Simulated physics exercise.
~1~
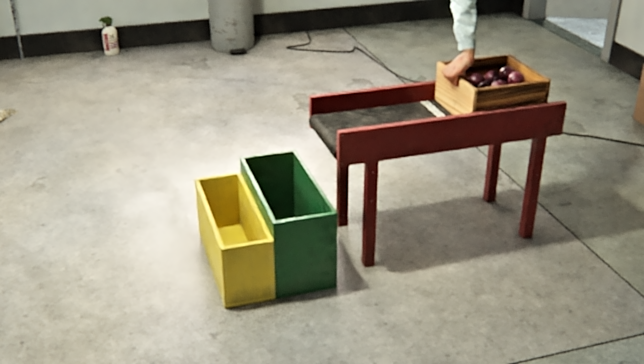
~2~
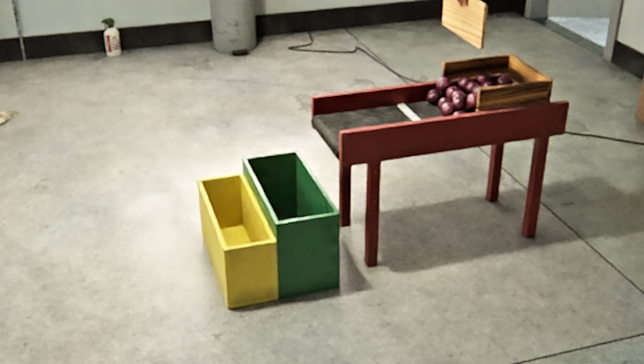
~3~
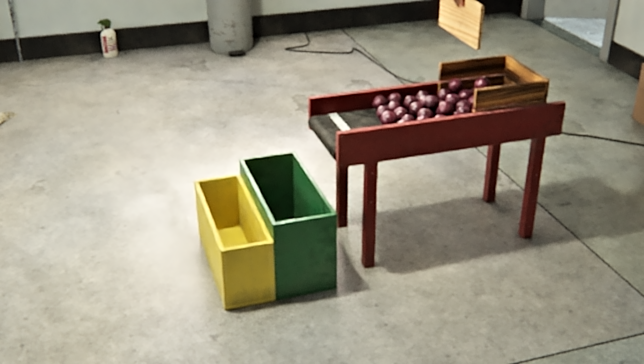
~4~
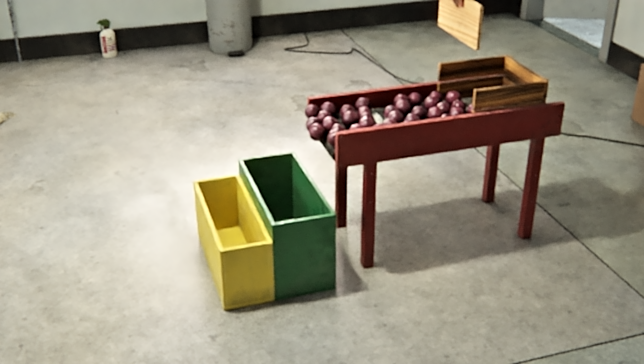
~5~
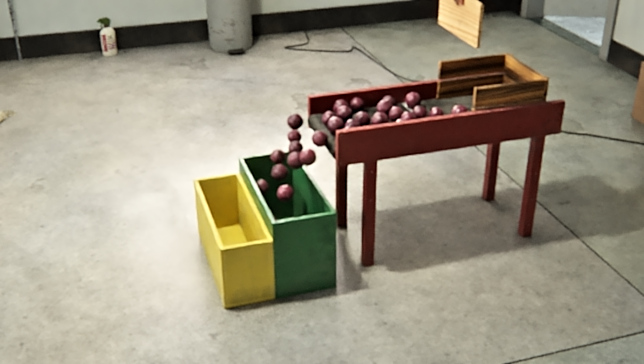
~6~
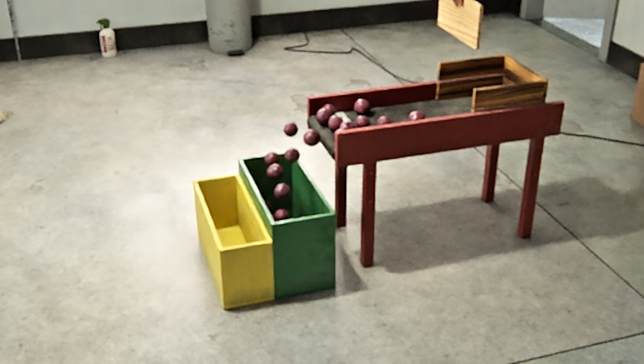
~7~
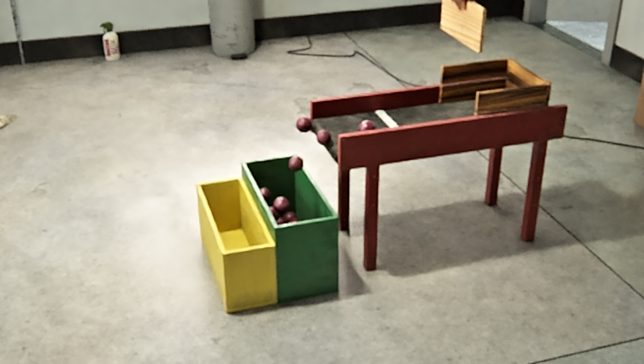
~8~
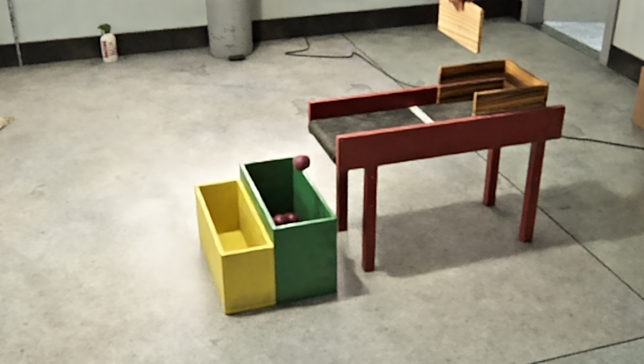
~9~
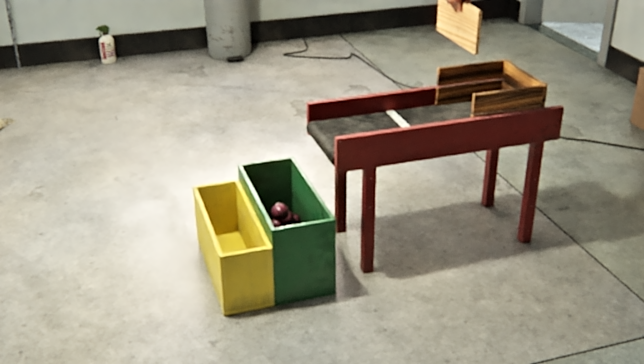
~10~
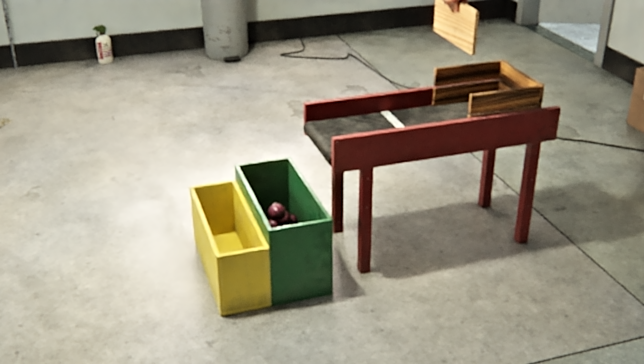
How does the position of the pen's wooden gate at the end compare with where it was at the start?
At the start the gate was down, closing off the front of the wooden pen. By the end it was held up in the air above the pen, leaving the front open.
